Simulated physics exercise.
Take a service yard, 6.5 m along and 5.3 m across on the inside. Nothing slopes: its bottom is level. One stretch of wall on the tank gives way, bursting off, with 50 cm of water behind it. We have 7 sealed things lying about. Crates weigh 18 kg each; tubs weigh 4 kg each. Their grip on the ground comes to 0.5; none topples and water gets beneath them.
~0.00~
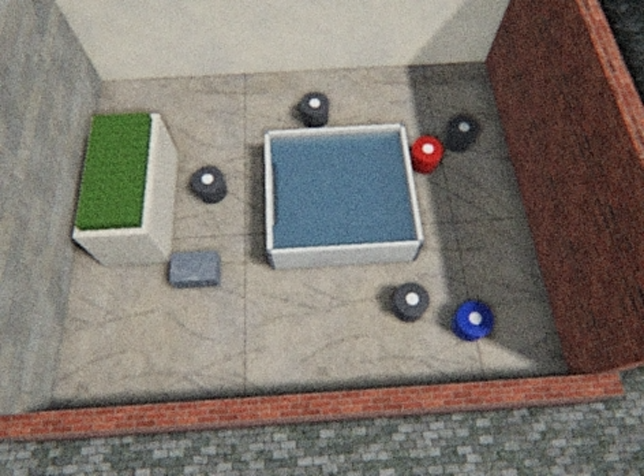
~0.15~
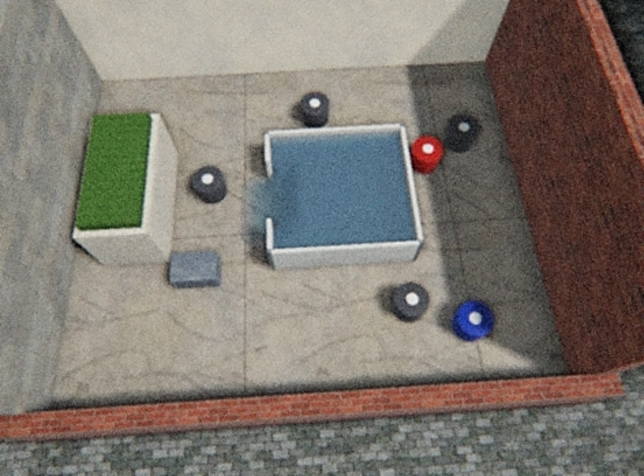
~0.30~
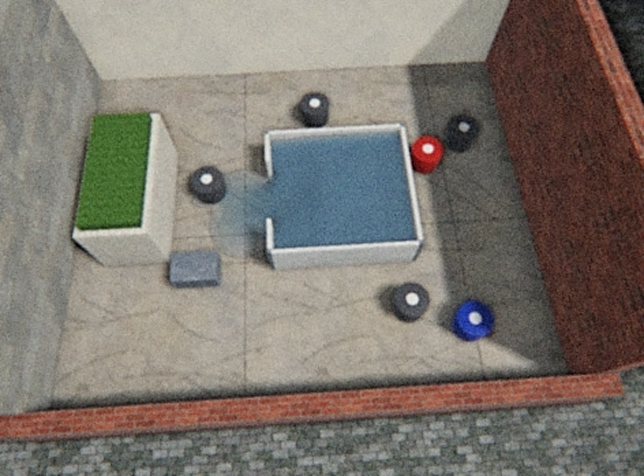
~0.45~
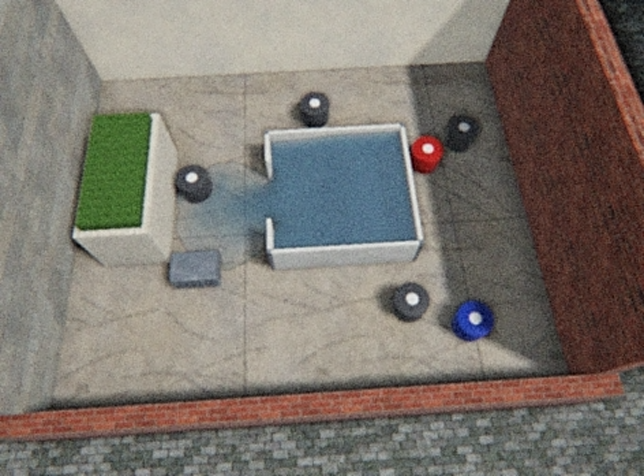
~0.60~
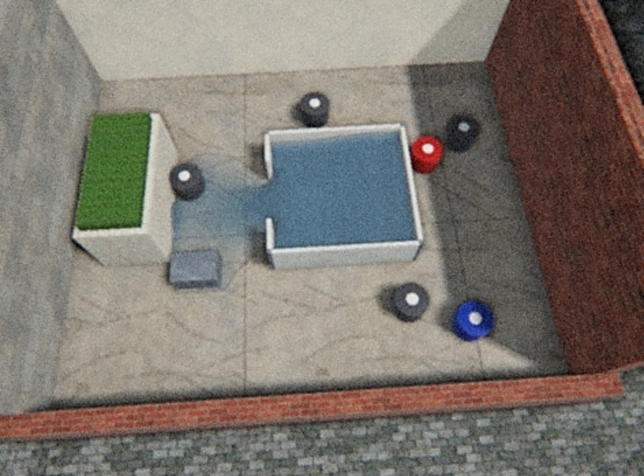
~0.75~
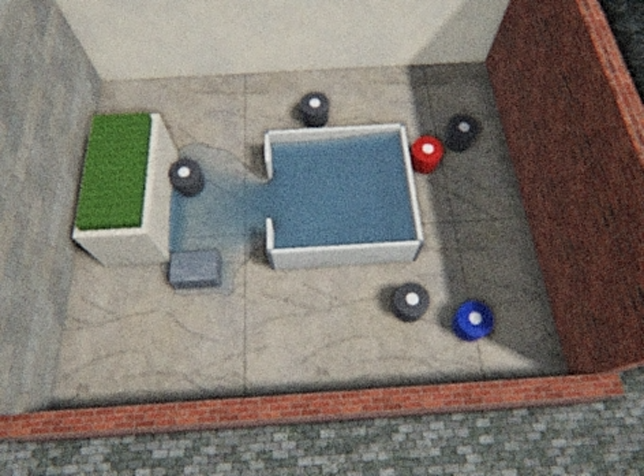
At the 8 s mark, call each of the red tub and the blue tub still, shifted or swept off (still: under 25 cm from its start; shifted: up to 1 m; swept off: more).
Red tub - still, blue tub - still.
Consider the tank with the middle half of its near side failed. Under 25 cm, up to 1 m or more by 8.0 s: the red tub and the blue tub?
Note: Red tub swept well away, blue tub swept well away.
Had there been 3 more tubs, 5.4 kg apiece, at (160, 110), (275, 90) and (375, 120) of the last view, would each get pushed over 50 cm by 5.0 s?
Beyond it, beyond it, within it.
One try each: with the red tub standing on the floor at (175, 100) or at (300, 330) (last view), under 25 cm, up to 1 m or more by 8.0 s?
From the first spot it drifts partway, and from the second it drifts partway.
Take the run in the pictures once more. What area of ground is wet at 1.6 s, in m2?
That flooded area is roughly 10.5 m2.
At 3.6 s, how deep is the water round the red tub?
Depth approx. 0 cm.
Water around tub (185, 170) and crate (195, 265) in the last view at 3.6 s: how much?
First roughly 2 cm, second roughly 5 cm.
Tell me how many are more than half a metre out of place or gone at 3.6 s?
2.
After 1.6 s the red tub is near (428, 149), 0.0 m from its start, aground; the blue tub is near (475, 318), 0.0 m from its start, aground; 1 afloat.
After 3.6 s the red tub is near (428, 149), 0.0 m from its start, aground; the blue tub is near (475, 318), 0.0 m from its start, aground; 0 afloat.
After 5.6 s the red tub is near (428, 149), 0.0 m from its start, aground; the blue tub is near (477, 318), 0.0 m from its start, aground; 0 afloat.
After 8.0 s the red tub is near (429, 150), 0.0 m from its start, aground; the blue tub is near (480, 316), 0.1 m from its start, aground; 3 afloat.
